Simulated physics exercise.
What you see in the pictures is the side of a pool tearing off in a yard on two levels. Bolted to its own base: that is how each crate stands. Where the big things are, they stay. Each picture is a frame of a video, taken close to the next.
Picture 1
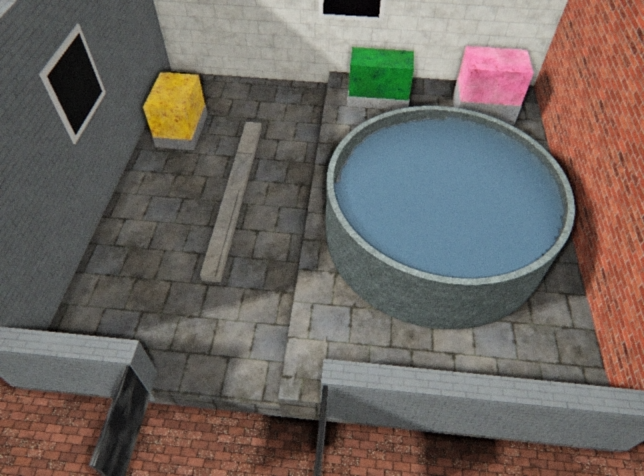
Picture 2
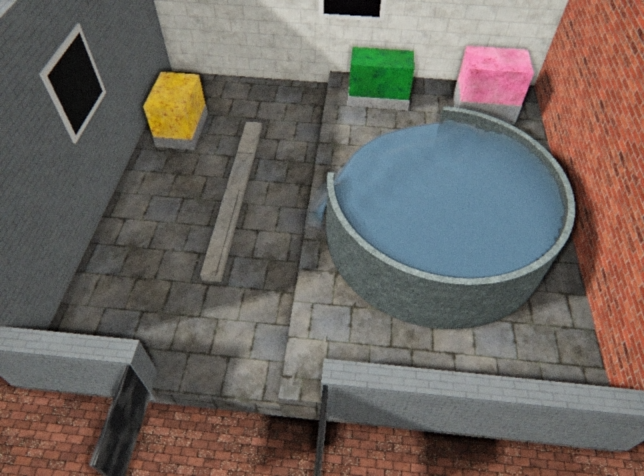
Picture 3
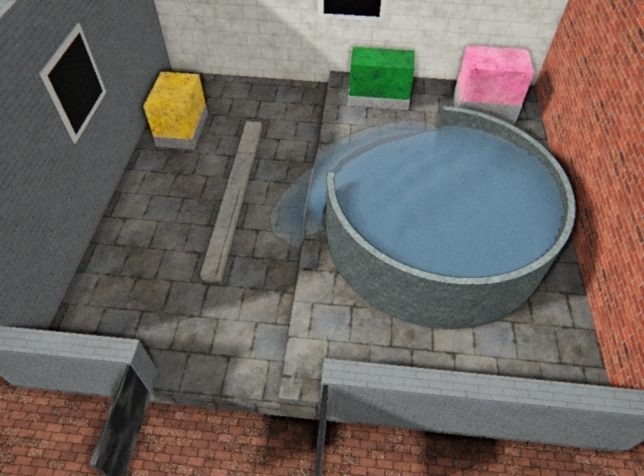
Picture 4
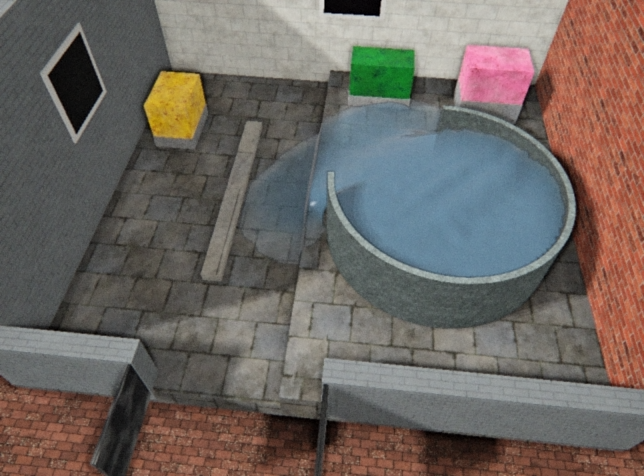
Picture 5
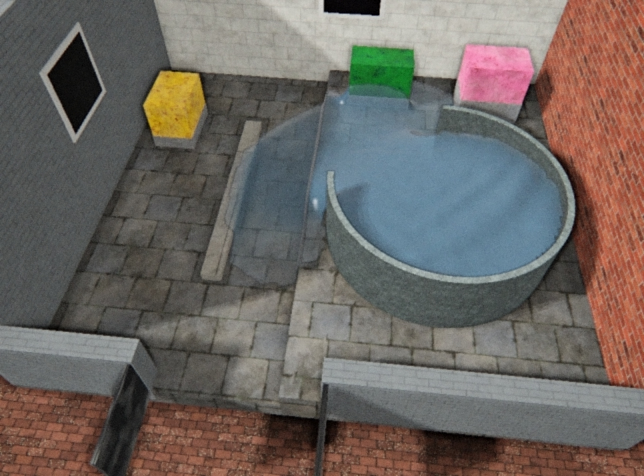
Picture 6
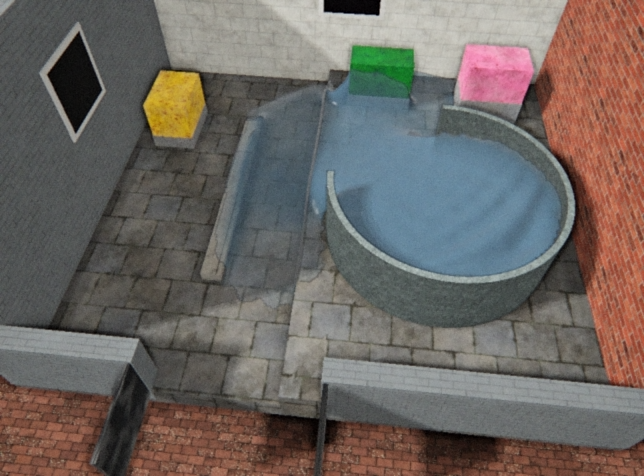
At first, a round pool full of water stands whole and still in a walled yard with yellow, green and pink crates. Then its far left side opens, and water pours through the gap, spreading left across the paving to a low strip and back around the green crate.
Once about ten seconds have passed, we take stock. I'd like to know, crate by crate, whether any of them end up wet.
Result: The pink crate is spared; the yellow crate is hit; the green crate is hit.
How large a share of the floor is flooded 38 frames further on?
By my count, 95 percent.
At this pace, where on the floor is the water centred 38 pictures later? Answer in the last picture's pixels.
At roughly (280, 199).
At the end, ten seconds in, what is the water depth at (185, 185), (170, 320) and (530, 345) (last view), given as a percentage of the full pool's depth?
In turn 20, 20 and 4 in a hundred.
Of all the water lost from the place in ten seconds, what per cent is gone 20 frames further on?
I'd say about 5 per cent.
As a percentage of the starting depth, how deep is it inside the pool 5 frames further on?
Around 58 percent.
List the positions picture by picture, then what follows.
The pool at (447, 187) is whole and still, in the first picture.
Water pours out on the pool's far side and has run to a hidden place, in the second picture.
The front is at a hidden place, out from the gap on the pool's far side, in the third picture.
Water pours out on the pool's far side and has run to a hidden place, in the fourth picture.
Water pours out on the pool's far side and has run to (413, 84), in the fifth picture.
The front is at (446, 79), out from the gap on the pool's far side, in the sixth picture.
A moment on, water covers 50 % of the floor; the pink crate water round its plinth, the yellow crate water round its plinth, the green crate water round its plinth.
Next, water covers 65 % of the floor; the pink crate water round its plinth, the yellow crate water round its plinth, the green crate water round its plinth.
Then, water covers 80 % of the floor; the pink crate water round its plinth, the yellow crate water round its plinth, the green crate water round its plinth.
Later, water covers 95 % of the floor; the pink crate water round its plinth, the yellow crate water round its plinth, the green crate water round its plinth.
In the end, water covers 100 % of the floor; the pink crate stayed above the water, the yellow crate was topped, the green crate was topped.
